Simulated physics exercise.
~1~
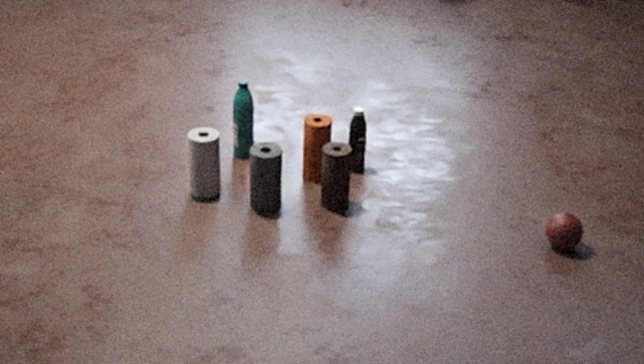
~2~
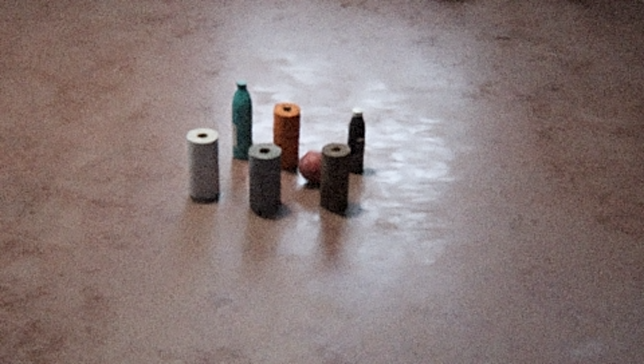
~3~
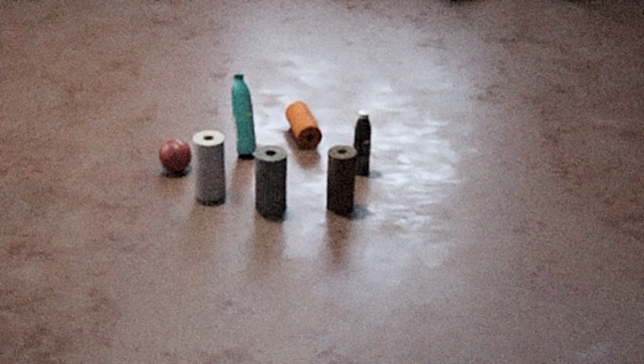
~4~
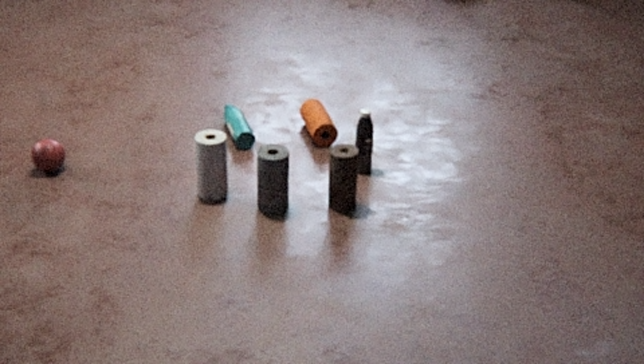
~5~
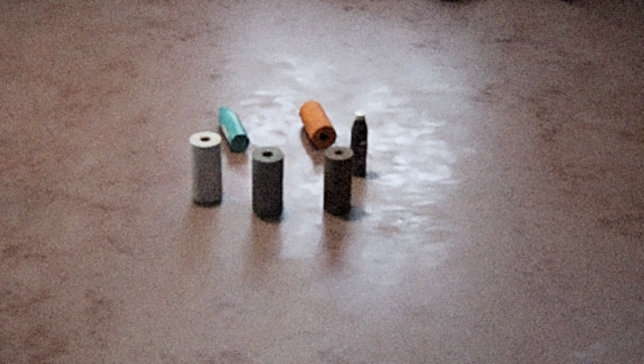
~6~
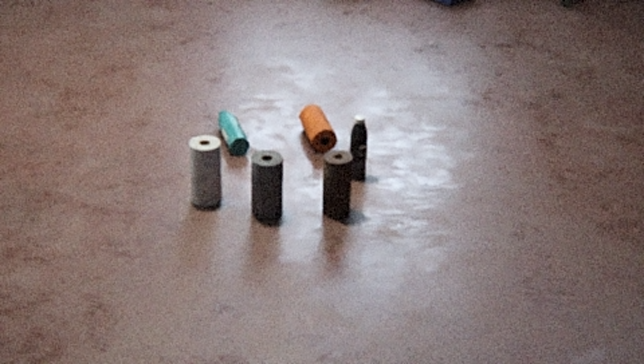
On a smooth, shiny floor, a red ball rolled left in among six upright rolls and bottles, and first the orange roll and then the turquoise bottle toppled onto their sides; the ball rolled on out of view, leaving the other four standing.
